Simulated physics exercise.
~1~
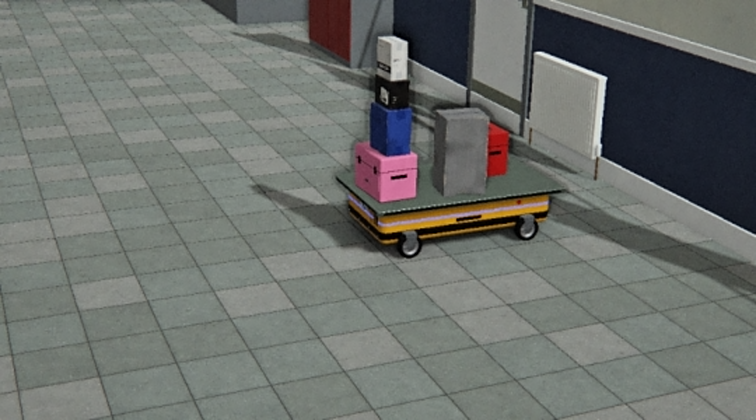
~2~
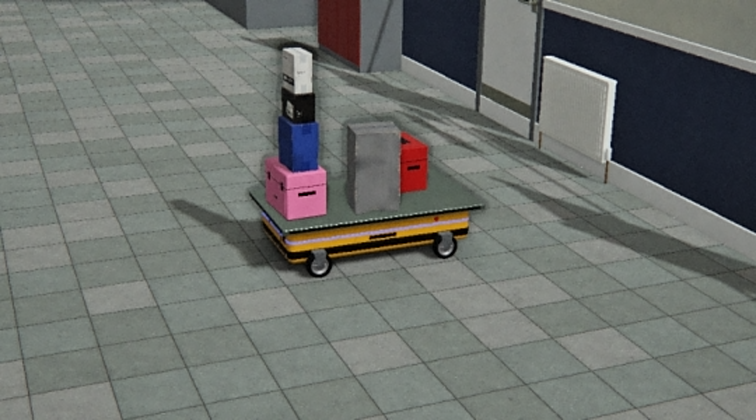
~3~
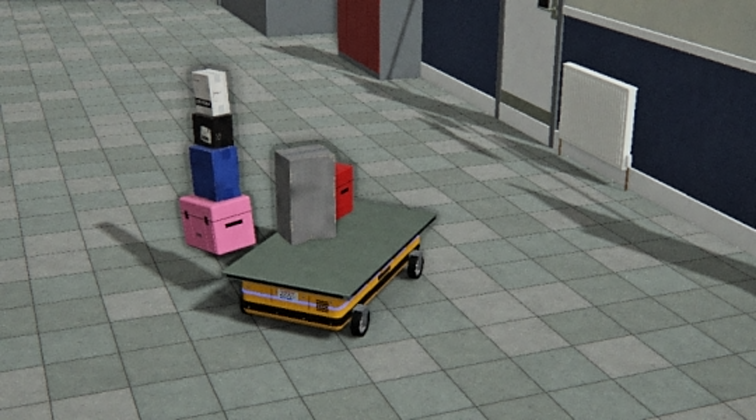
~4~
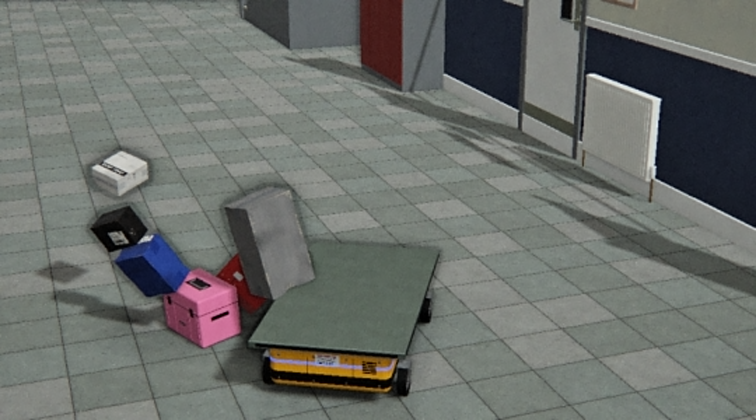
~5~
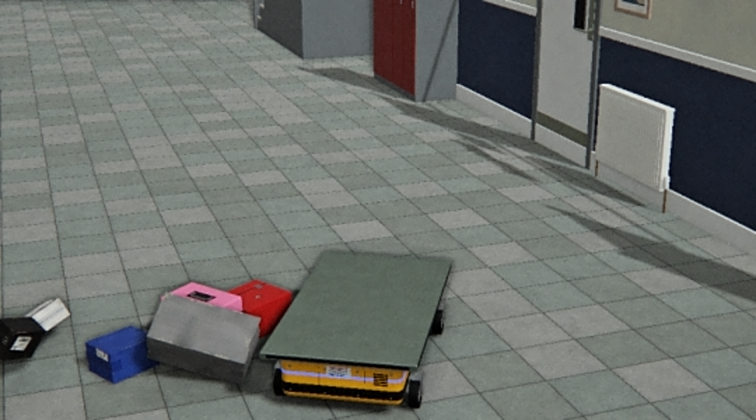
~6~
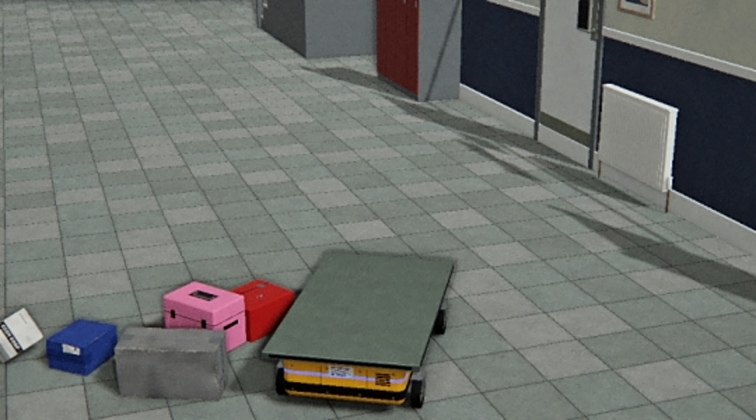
Tiled corridor with a flat cart curving toward the viewer, shedding its stacked boxes leftward and stopping empty beside the scattered load.
